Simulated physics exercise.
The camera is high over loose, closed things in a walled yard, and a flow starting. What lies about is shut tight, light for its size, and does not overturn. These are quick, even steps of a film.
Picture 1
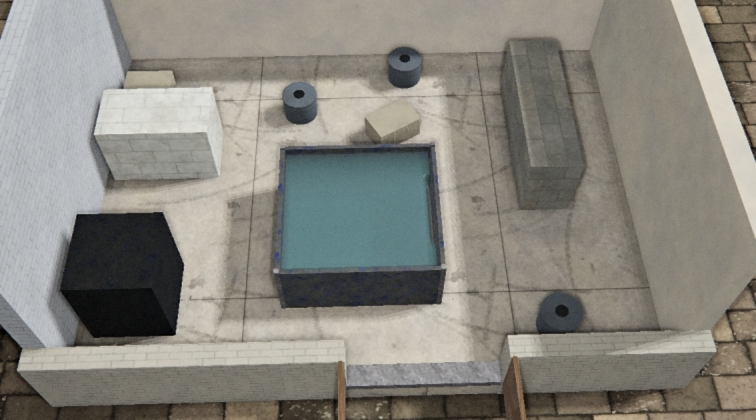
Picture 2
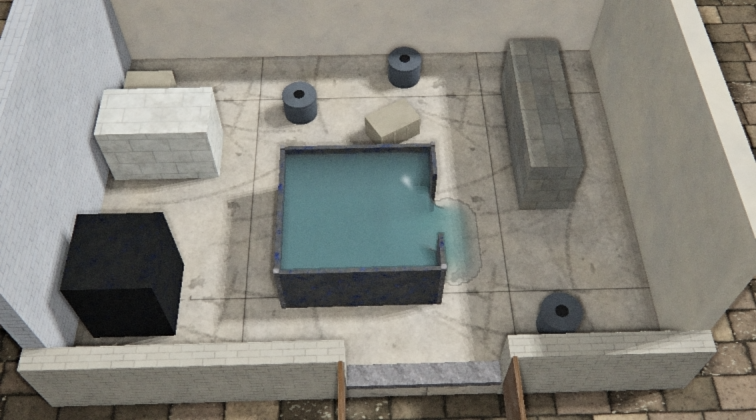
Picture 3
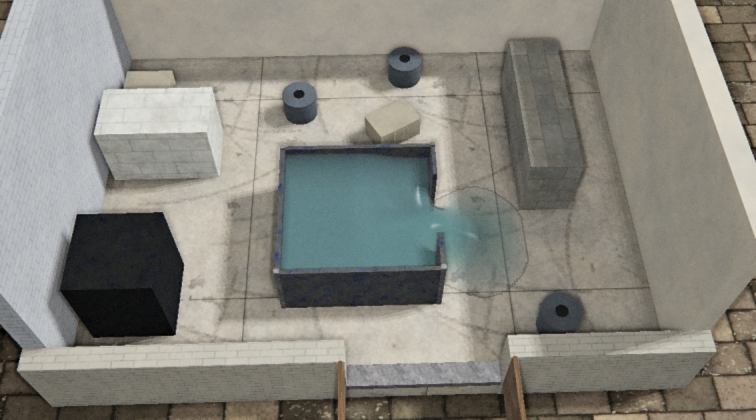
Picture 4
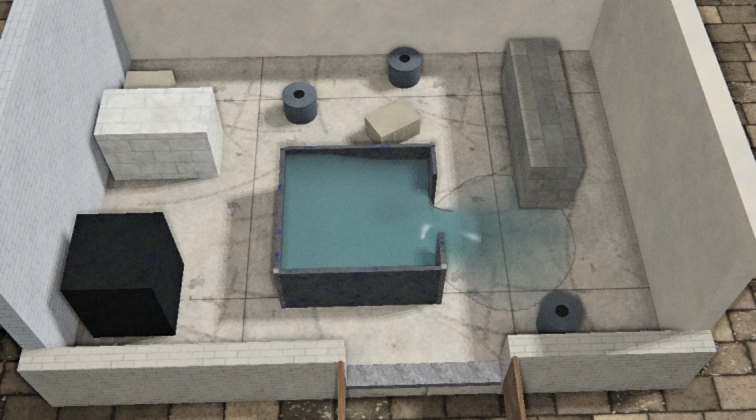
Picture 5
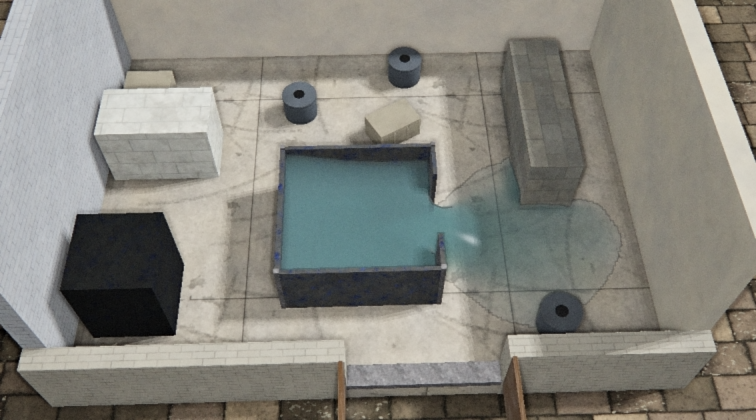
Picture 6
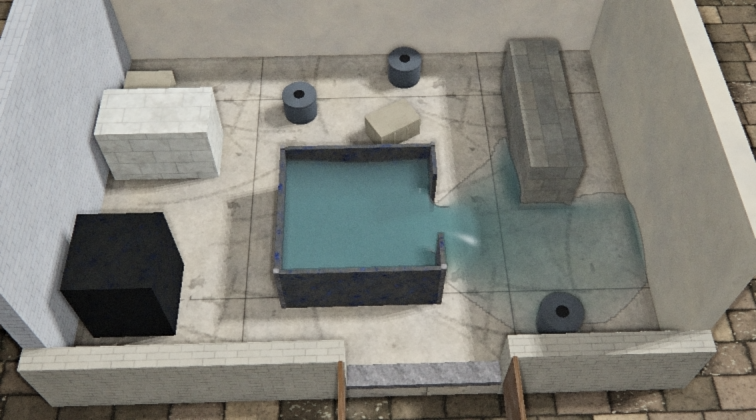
Square tank of blue-green water opening on its right side and pouring a widening sheet across the walled yard floor, blocks staying still.
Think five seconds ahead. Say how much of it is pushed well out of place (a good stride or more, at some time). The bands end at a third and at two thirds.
Share: Between one and two thirds.
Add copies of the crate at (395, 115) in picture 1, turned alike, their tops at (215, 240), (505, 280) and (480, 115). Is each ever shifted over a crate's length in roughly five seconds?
As listed: Never so far, yes, swept aside.
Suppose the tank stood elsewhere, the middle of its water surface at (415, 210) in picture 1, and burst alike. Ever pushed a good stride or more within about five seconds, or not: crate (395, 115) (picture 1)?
Answer: Not that far.
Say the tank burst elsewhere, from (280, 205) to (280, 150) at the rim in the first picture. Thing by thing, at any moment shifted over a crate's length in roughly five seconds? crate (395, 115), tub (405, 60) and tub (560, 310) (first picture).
In turn: Under that, pushed that far, moved that far.
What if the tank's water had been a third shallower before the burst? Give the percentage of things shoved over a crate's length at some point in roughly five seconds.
Roughly 40 per cent.
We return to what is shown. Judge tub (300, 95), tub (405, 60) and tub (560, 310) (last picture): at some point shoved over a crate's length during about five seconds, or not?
In that order: Short of that, pushed that far, swept aside.
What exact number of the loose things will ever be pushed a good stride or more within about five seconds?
That makes 2.
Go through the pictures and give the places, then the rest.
The first picture shows a tub at (562, 311), on the bottom; a tub at (405, 59), on the bottom; 0 of 5 have shifted.
The second picture shows a tub at (562, 311), on the bottom; a tub at (405, 59), on the bottom; 0 of 5 have shifted.
The third picture shows a tub at (562, 311), on the bottom; a tub at (405, 59), on the bottom; 0 of 5 have shifted.
The fourth picture shows a tub at (562, 311) rests on the ground; a tub at (405, 59), on the bottom; 0 of 5 have shifted.
The fifth picture shows a tub at (562, 311), on the bottom; a tub at (405, 59) rests on the ground; 0 of 5 have shifted.
The sixth picture shows a tub at (562, 312), on the bottom; a tub at (405, 59) rests on the ground; 0 of 5 have shifted.
A moment on, 0 of 5 are well off their spots; 0 afloat.
Next, 1 of 5 are well off their spots; 1 afloat.
Later, 2 of 5 are well off their spots; 2 afloat.
In the end, 1 of 5 are well off their spots, and 2 have been at some point; 1 afloat.
